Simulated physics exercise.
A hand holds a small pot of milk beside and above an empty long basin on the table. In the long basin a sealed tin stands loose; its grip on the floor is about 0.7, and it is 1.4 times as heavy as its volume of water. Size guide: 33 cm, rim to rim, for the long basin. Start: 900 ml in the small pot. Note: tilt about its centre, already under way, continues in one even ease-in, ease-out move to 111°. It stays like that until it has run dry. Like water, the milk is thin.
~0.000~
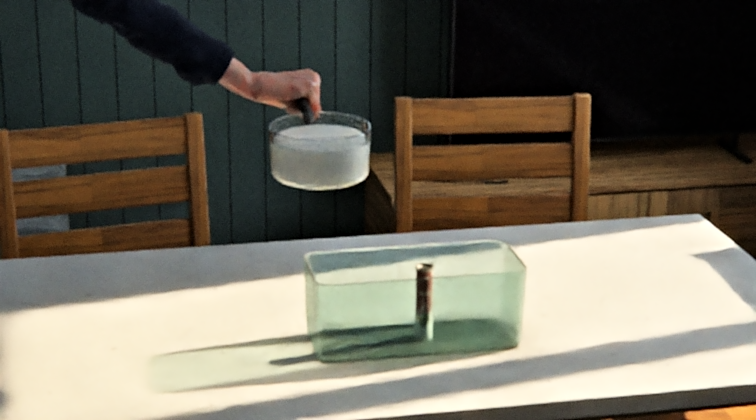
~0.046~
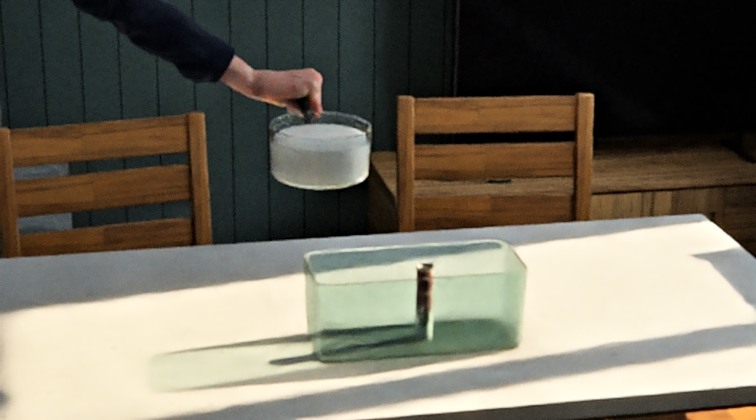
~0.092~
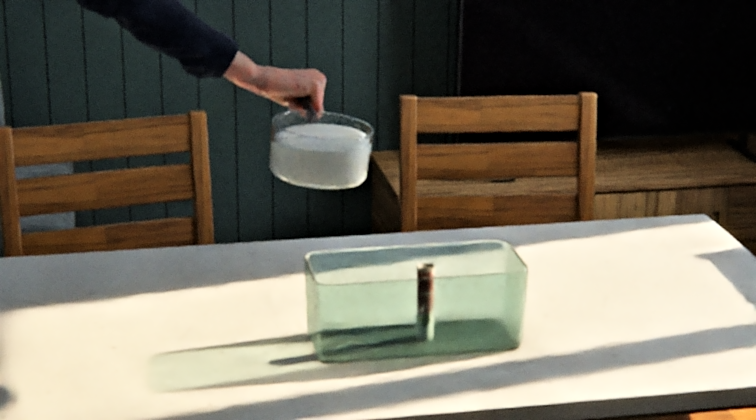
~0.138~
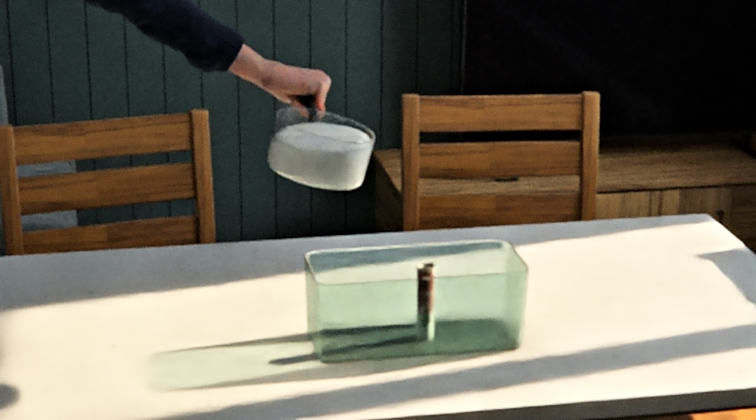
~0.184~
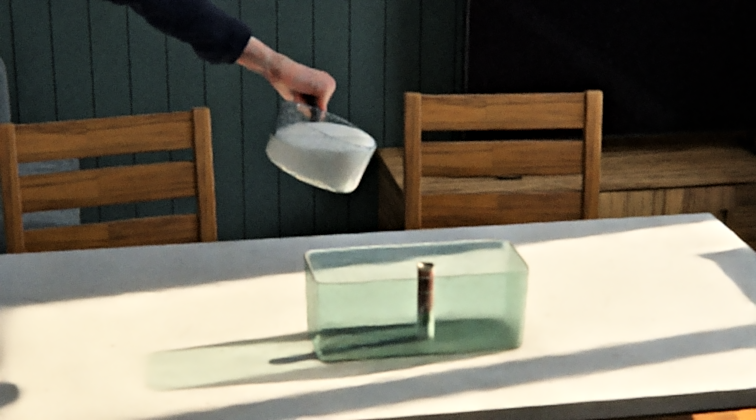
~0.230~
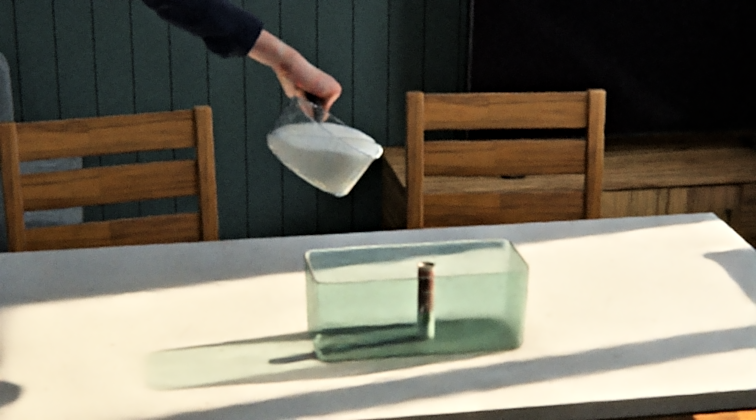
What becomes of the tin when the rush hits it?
It will be floored.
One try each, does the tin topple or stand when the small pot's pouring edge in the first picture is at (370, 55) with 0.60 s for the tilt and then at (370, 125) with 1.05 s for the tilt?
In the first try it comes down; in the second it remains standing.
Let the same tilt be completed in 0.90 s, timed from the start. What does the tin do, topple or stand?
The tin stays on its base.
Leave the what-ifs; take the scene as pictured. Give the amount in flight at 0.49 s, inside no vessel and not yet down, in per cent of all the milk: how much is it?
Some 56 per cent.
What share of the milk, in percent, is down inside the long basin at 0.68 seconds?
Looks like about 90 % of the whole amount.
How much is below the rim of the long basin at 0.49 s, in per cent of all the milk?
Estimate - around 22 in a hundred parts.
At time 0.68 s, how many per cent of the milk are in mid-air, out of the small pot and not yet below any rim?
I'd say some 7 per cent is in the air.
Then, 0.49 s in, the tilt is 102° and 22 per cent is still to pour; the tin stands where it began.
Then, 0.68 s in, the tilt is 111° and 4 per cent is still to pour; the tin stands 2 cm from where it began.
Then, 0.88 s in, the tilt is 111° and 0 per cent is still to pour; the tin leans 15°.
Then, 1.10 s in, the tilt is 111° and 0 per cent is still to pour; the tin leans 51°.
Finally, the tin lies on its side.
